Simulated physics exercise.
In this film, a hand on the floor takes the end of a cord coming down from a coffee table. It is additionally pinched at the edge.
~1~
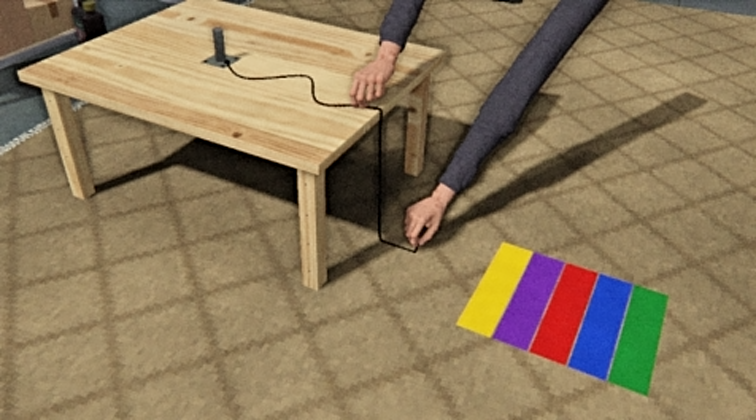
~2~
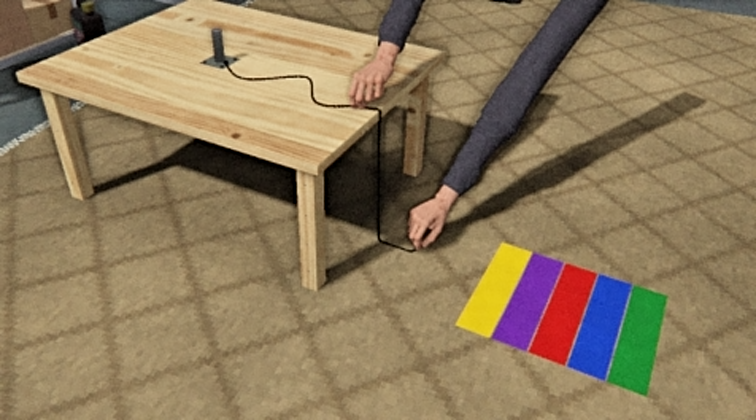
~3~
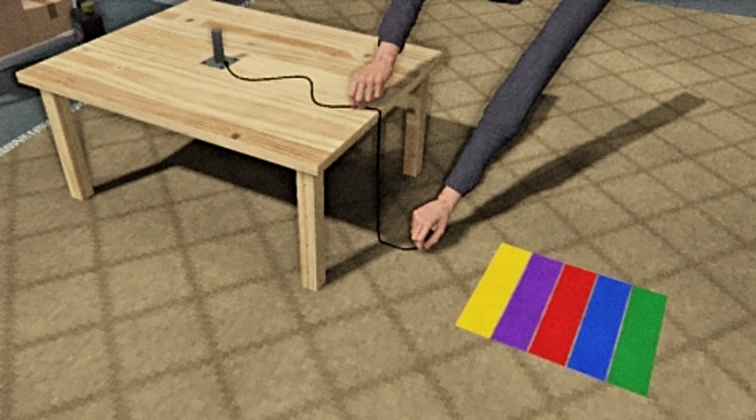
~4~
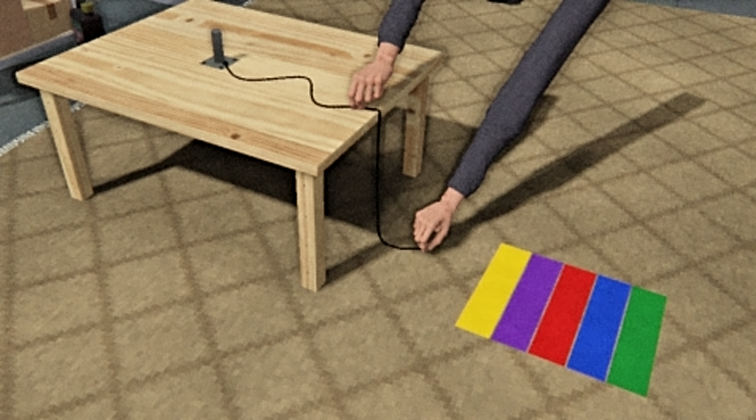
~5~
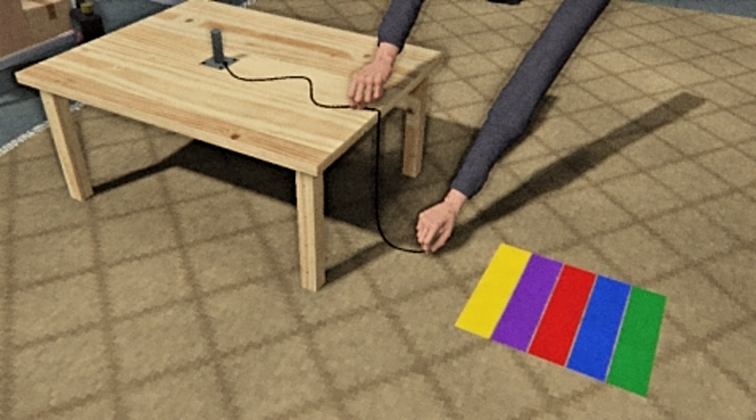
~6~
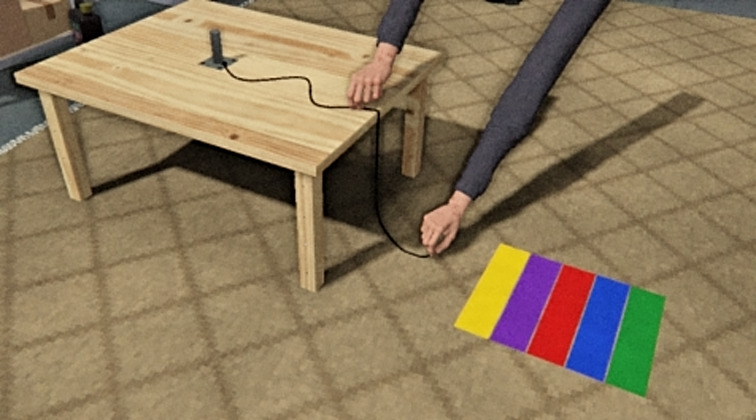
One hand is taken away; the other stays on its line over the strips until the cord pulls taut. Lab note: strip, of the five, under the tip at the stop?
Red.
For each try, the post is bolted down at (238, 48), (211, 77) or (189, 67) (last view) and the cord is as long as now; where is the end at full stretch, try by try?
In order, it comes out close to (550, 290), (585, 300) and (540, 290).
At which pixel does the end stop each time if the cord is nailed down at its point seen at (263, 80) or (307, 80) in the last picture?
Pixel positions per try: (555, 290); (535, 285).
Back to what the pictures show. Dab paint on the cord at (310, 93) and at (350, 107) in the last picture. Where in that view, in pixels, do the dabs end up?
(340, 99) and (391, 126), approximately.
A little later, end near (508, 276); over yellow.
Next, end near (544, 288); over purple.
When it is tight, end near (566, 296); over red. The end stops over the red strip.
